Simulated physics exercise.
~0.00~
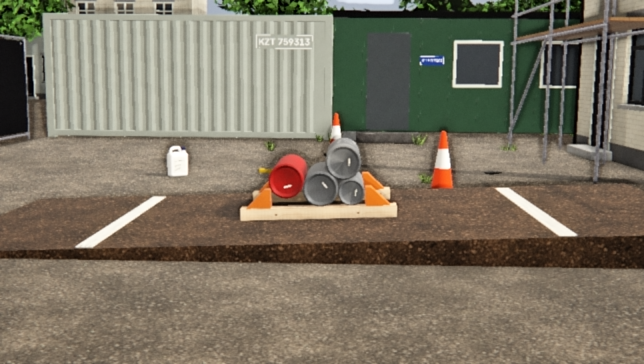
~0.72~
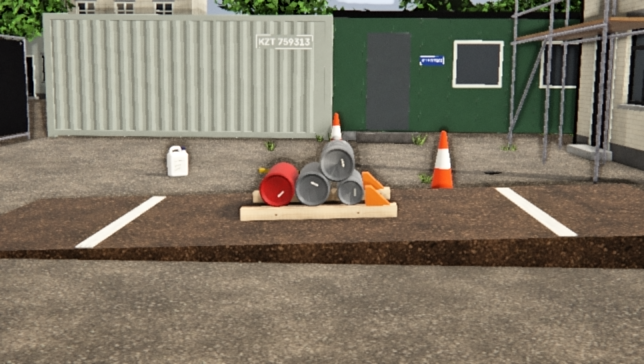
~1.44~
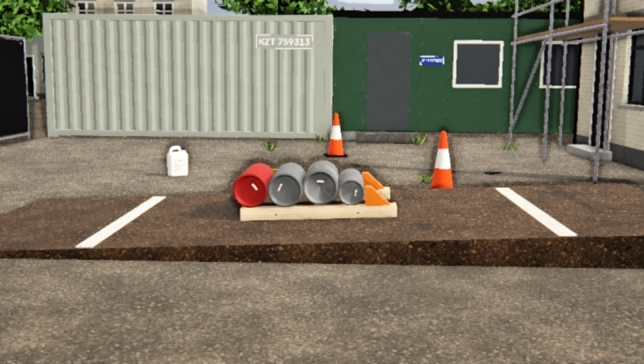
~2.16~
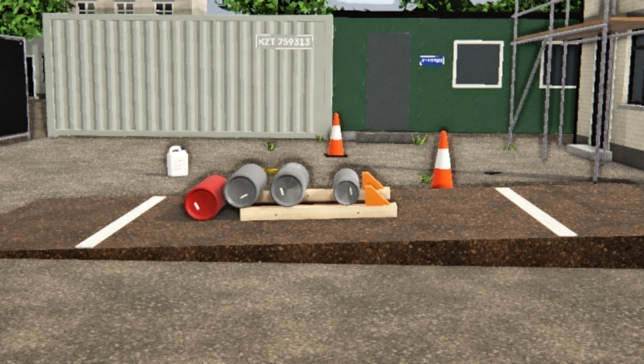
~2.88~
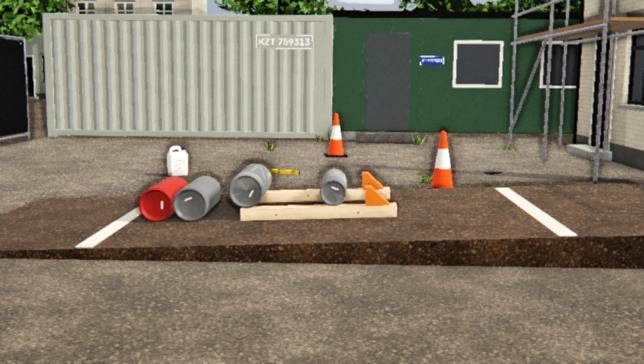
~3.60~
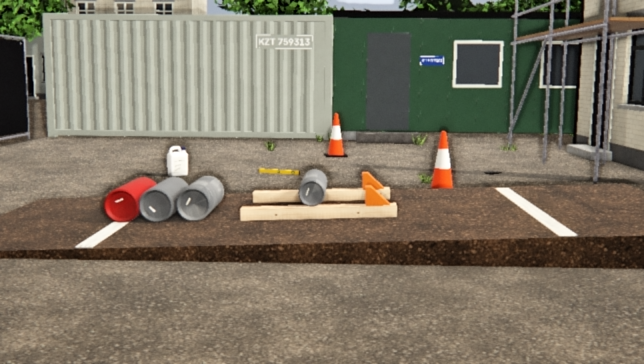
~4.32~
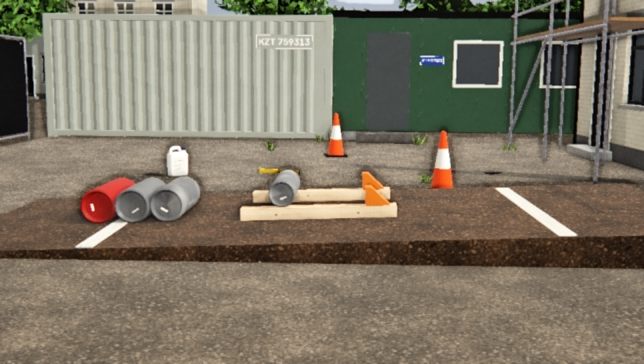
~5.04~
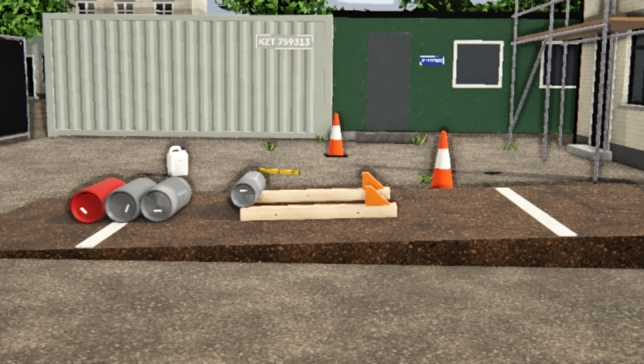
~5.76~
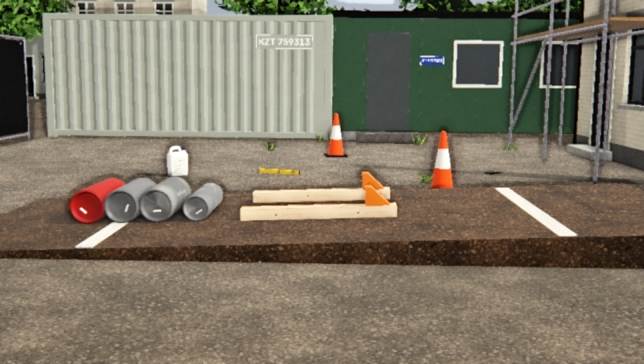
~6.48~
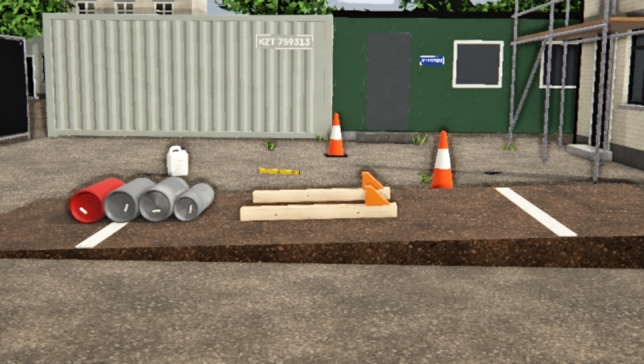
In a yard, stacked cylinders roll left off wooden beams, the red one stopping past a white line.
